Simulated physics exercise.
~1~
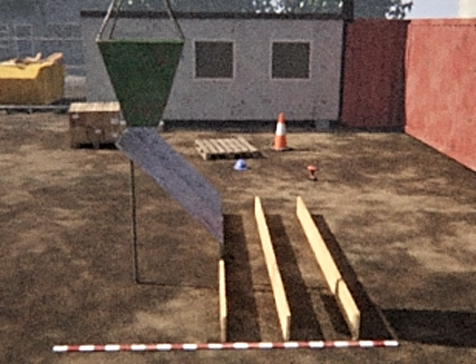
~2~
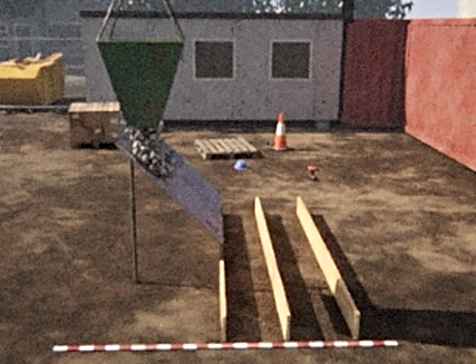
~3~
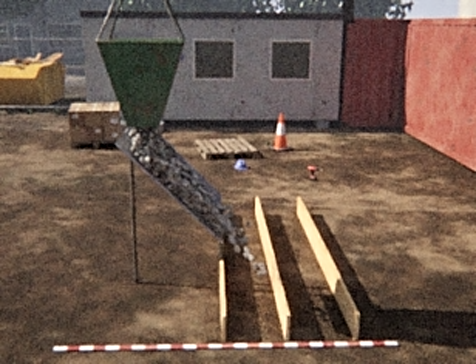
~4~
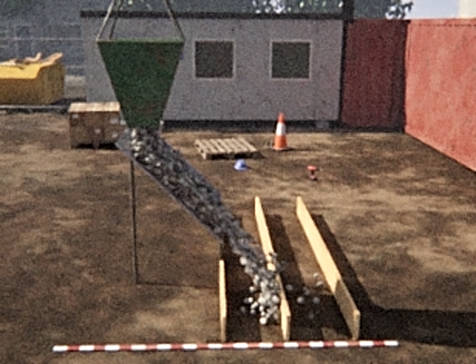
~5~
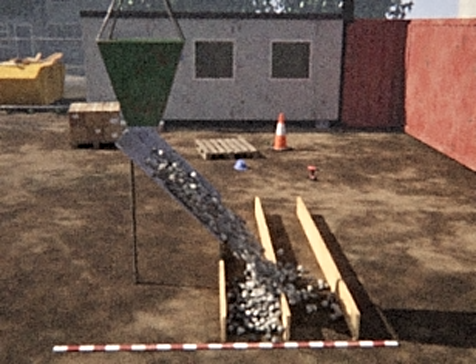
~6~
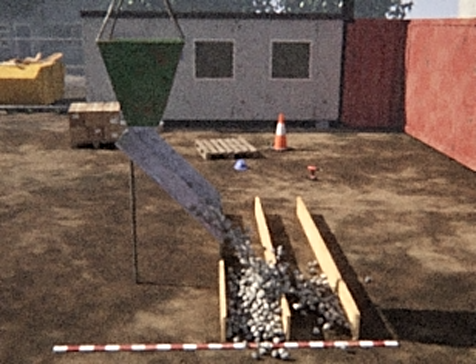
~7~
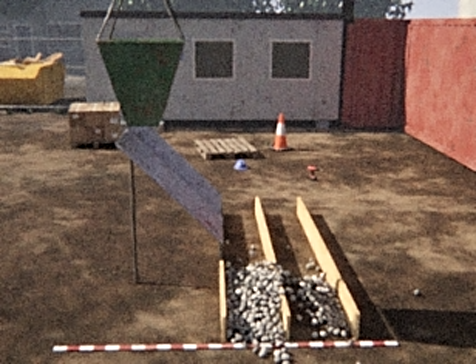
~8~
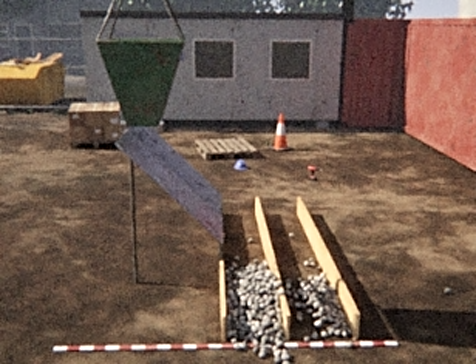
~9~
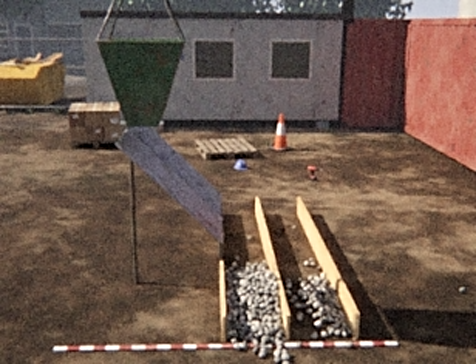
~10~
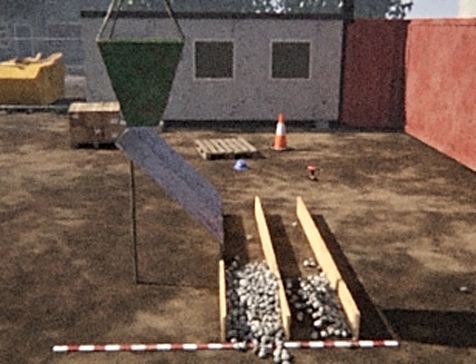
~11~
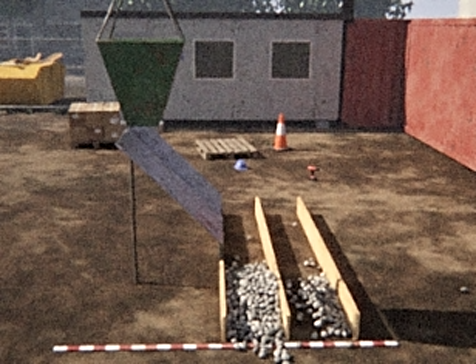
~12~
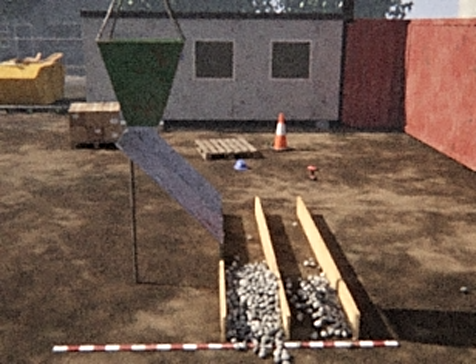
In a dirt yard, grey stones poured from a hanging green skip, slid down a sloping metal chute and tumbled between three wooden boards. Most settled in the left bay, with a smaller heap in the right, and some spilled out at the front.
